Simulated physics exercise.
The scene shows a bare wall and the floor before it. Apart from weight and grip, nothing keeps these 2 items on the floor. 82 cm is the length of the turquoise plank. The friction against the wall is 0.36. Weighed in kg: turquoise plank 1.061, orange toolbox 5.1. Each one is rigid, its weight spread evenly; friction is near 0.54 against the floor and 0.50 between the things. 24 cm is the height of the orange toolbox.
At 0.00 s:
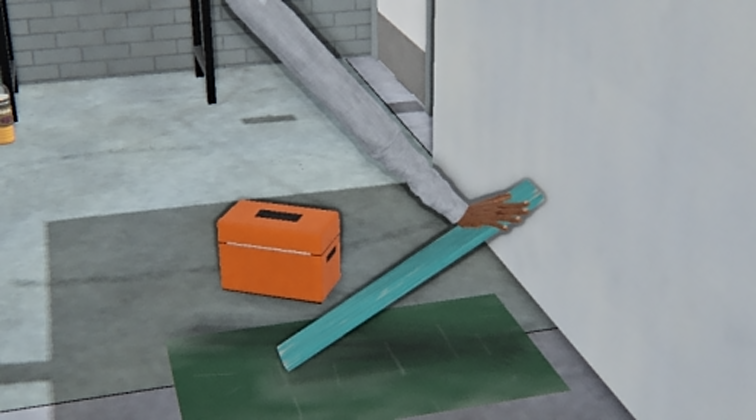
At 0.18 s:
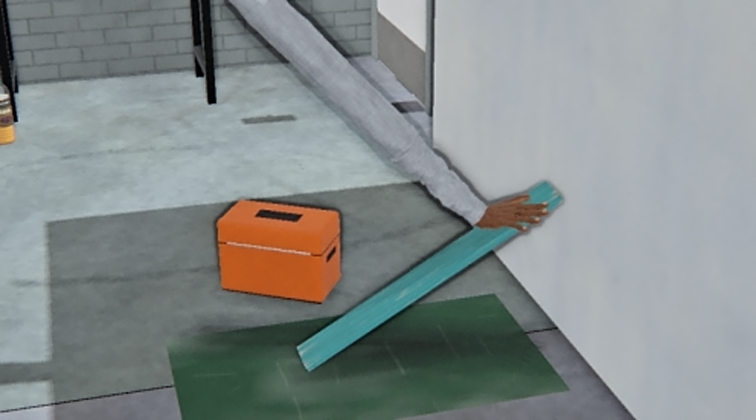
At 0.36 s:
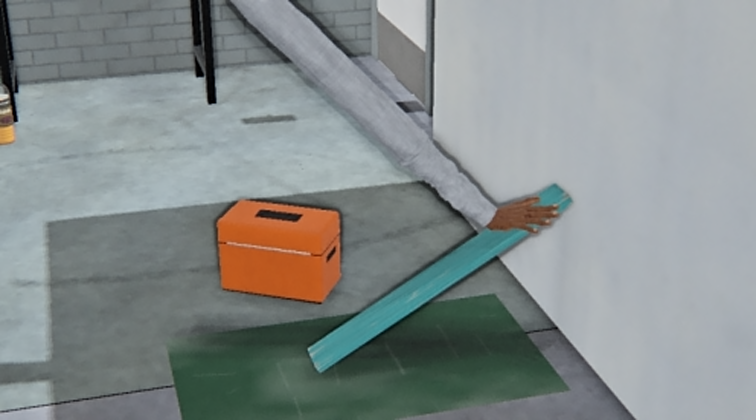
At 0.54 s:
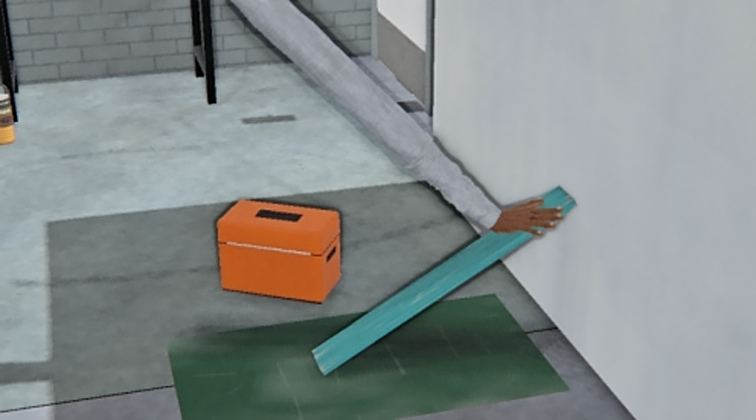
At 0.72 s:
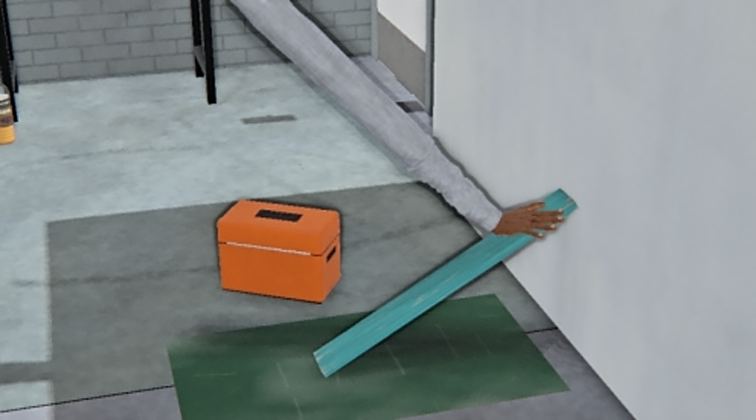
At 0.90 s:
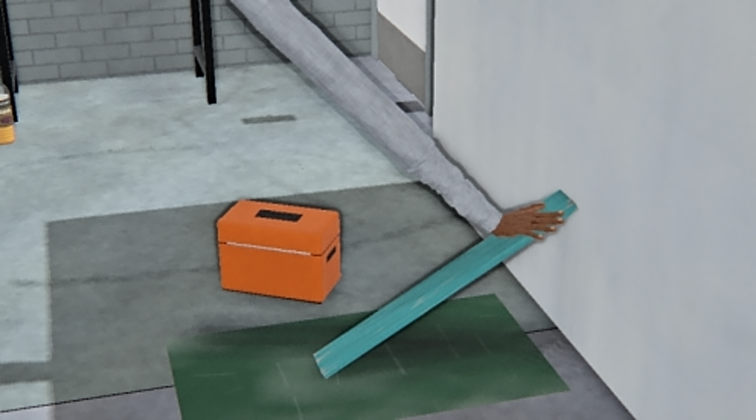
A turquoise plank, slanting up from a green patch of floor, shifted slightly to the right under a gray-sleeved hand until it leaned against the wall, the hand still on it, beside an orange toolbox.
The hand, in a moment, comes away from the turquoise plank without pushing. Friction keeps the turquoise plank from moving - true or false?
False.
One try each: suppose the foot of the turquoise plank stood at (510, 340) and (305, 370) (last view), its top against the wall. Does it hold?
At first it keeps its lean, and the next time it fails to stay.
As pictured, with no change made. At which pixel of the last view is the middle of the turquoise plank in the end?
Roughly (424, 350).
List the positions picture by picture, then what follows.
In the first picture, 11 cm from its place; turquoise plank (409, 275); orange toolbox (280, 250).
In the second picture, 5 cm from its place; turquoise plank (429, 275); orange toolbox (280, 250).
In the third picture, 3 cm from its place; turquoise plank (439, 277); orange toolbox (280, 250).
In the fourth picture, 1 cm from its place; turquoise plank (443, 279); orange toolbox (280, 250).
In the fifth picture, leant on the wall, still held; turquoise plank (445, 281); orange toolbox (280, 250).
In the sixth picture, leant on the wall, still held; turquoise plank (445, 283); orange toolbox (280, 250).
Around 1.20 s, turquoise plank leaning 4° more than when let go near (439, 293).
Around 1.30 s, turquoise plank leaning 12° more than when let go near (433, 309).
Around 1.40 s, turquoise plank leaning 25° more than when let go near (425, 340).
Around 1.50 s, turquoise plank leaning 30° more than when let go near (424, 350).
Finally (2.2 s), not toppled but over 10 cm from the start, turquoise plank; orange toolbox still in place (within 10 cm). Final places as that camera would see them, turquoise plank near (424, 350). The plank slides down.
